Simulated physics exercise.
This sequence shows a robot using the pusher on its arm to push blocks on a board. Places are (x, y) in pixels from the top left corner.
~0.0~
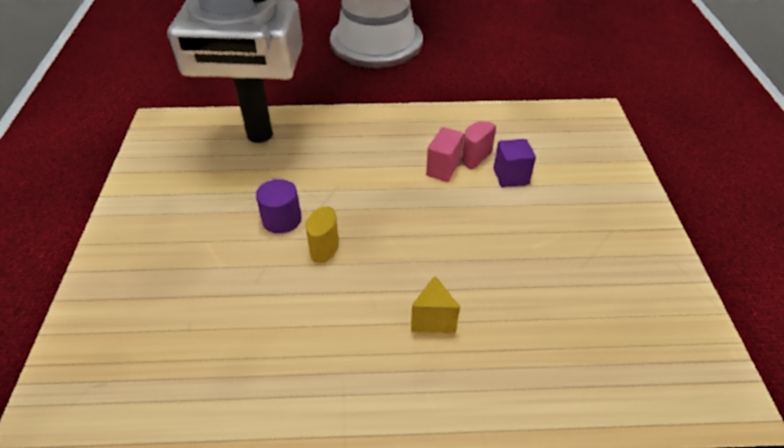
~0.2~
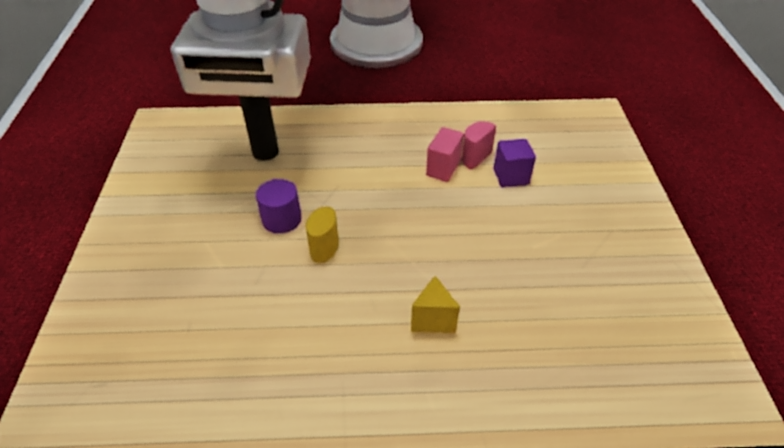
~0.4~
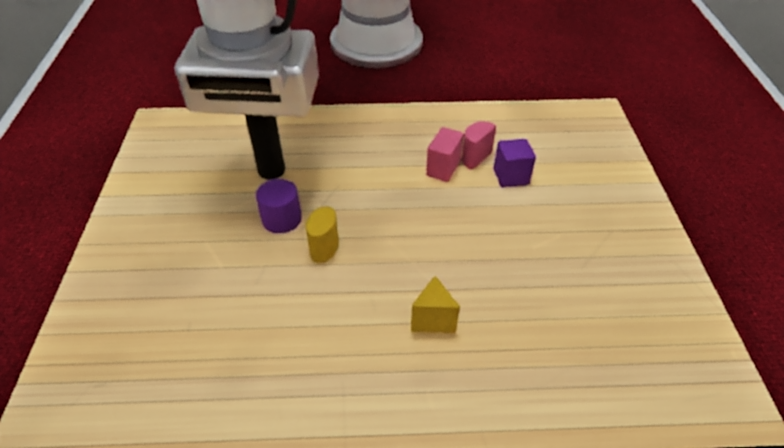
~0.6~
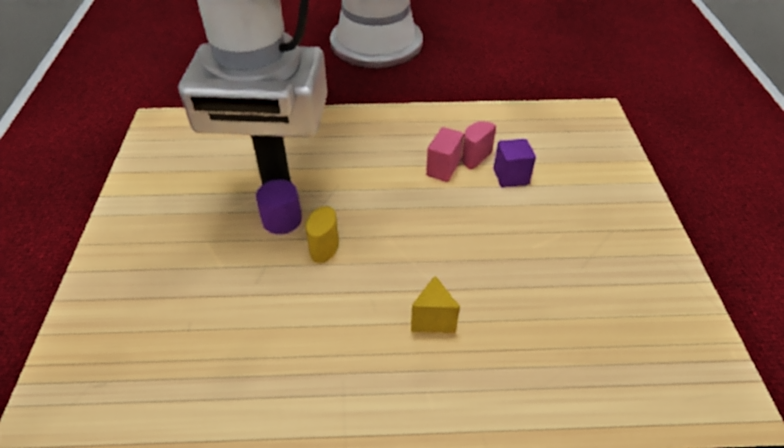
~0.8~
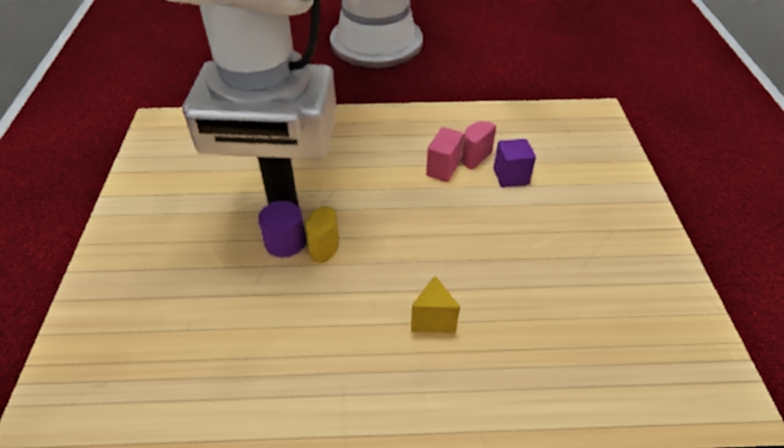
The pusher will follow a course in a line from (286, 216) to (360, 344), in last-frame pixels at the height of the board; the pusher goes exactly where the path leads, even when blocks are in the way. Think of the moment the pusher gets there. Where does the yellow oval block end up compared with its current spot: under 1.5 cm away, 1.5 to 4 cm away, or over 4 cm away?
I'd go with 1.5 to 4 cm for this block.
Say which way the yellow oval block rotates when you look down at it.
From overhead, the rotation is counterclockwise.
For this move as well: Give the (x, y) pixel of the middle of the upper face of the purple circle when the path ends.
Its top middle is near (279, 262).
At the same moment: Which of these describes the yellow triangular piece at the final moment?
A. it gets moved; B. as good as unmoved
B (as good as unmoved)
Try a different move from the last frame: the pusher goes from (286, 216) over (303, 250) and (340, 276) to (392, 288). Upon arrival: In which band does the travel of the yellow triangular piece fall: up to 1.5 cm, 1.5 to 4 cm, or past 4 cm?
It goes under 1.5 cm.
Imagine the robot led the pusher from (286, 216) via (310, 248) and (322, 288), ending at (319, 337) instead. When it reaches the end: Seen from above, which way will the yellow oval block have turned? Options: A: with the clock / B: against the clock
The one that fits is B, against the clock.
What follows on the original path. One third of the way, pusher at (308, 248); purple circle at (280, 253); yellow oval block at (335, 228), turned 25° anticlockwise.
Two thirds of the way, pusher at (332, 291); purple circle at (279, 262); yellow oval block at (341, 230), turned 35° anticlockwise.
At the end, pusher at (360, 338); purple circle at (279, 262); yellow oval block at (341, 230), turned 35° anticlockwise; yellow triangular piece in place.
